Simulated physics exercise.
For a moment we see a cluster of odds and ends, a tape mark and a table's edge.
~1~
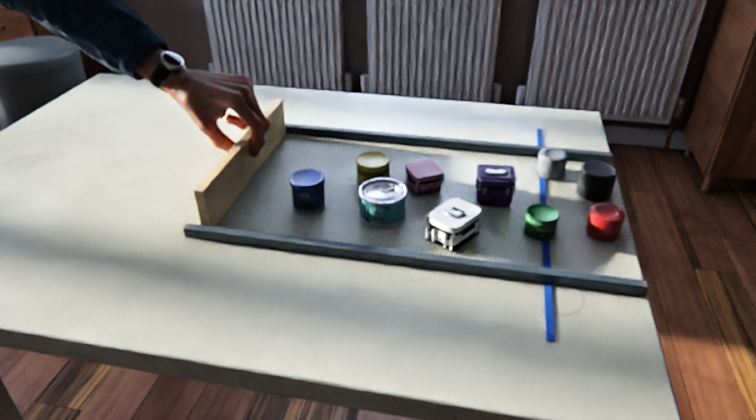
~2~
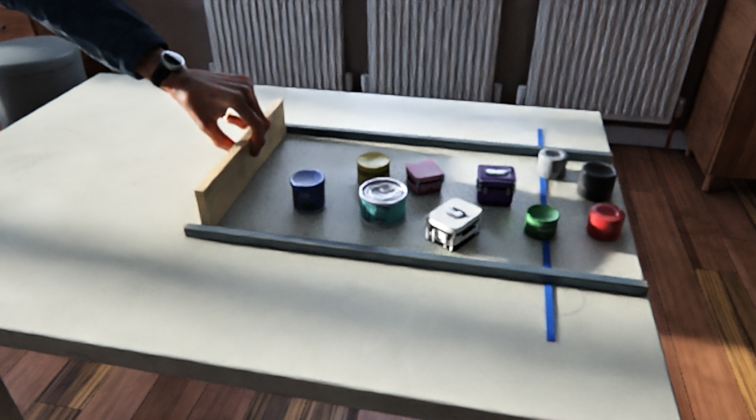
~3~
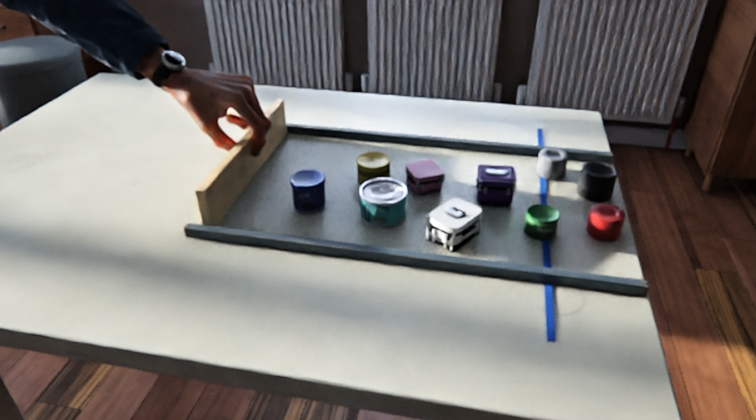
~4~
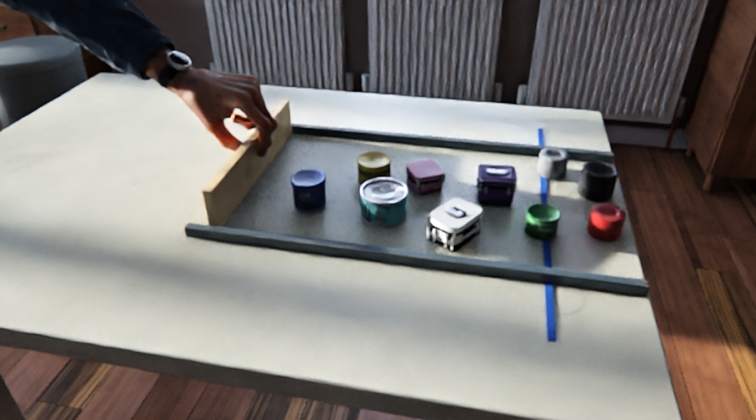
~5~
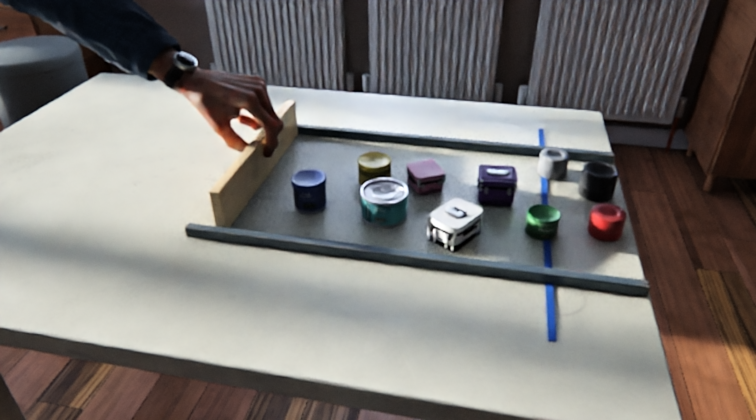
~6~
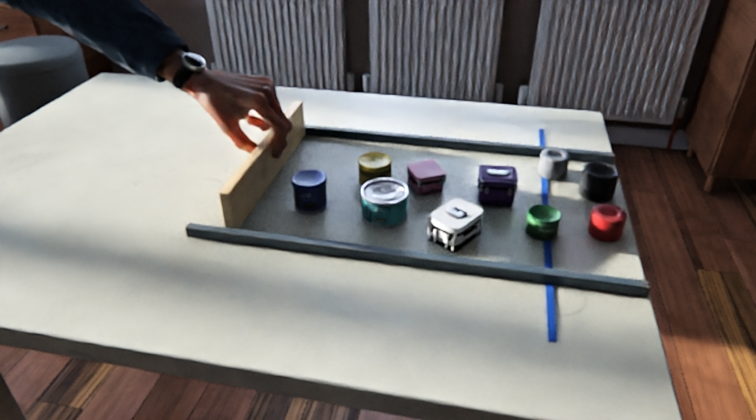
On a pale table, a hand slides a wooden board slightly right toward scattered small containers.
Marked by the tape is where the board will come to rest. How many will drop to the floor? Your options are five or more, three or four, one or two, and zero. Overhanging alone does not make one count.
My pick is one or two.
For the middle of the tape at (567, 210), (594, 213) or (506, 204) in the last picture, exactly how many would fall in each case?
So, one try after another, the floor gets 3, then 5, then 0.
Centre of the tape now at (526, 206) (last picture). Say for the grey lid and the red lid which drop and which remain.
Grey lid: Still there. Red lid: Over the edge.
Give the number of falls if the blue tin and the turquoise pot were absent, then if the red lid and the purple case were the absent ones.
Well, the first time you'd get 0, and the next time 1.
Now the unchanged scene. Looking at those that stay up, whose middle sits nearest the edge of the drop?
The purple case finishes nearest.
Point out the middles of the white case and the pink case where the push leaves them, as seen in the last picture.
The white case stops around (576, 255); the pink case around (597, 201).
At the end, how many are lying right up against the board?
4 in contact.
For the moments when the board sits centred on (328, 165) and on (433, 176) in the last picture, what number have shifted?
1 by the first point, 6 by the second.
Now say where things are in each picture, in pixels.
The first picture shows red lid (605, 222); black lid (596, 182); grey lid (552, 163); board (247, 157); tape (544, 208).
The second picture shows black lid (597, 181); yellow tub (373, 170).
The third picture shows grey lid (552, 164); green tub (541, 222).
The fourth picture shows red lid (606, 222); board (254, 157).
The fifth picture shows black lid (598, 181); turquoise pot (384, 203).
The sixth picture shows red lid (607, 222); black lid (599, 182); grey lid (554, 164); board (269, 159); tape (546, 208).
A little later, none off yet; red lid at rest near (607, 222); black lid at rest near (599, 182); grey lid at rest near (554, 164).
When it is over, the number that fall off is one or two; down, green tub and red lid.
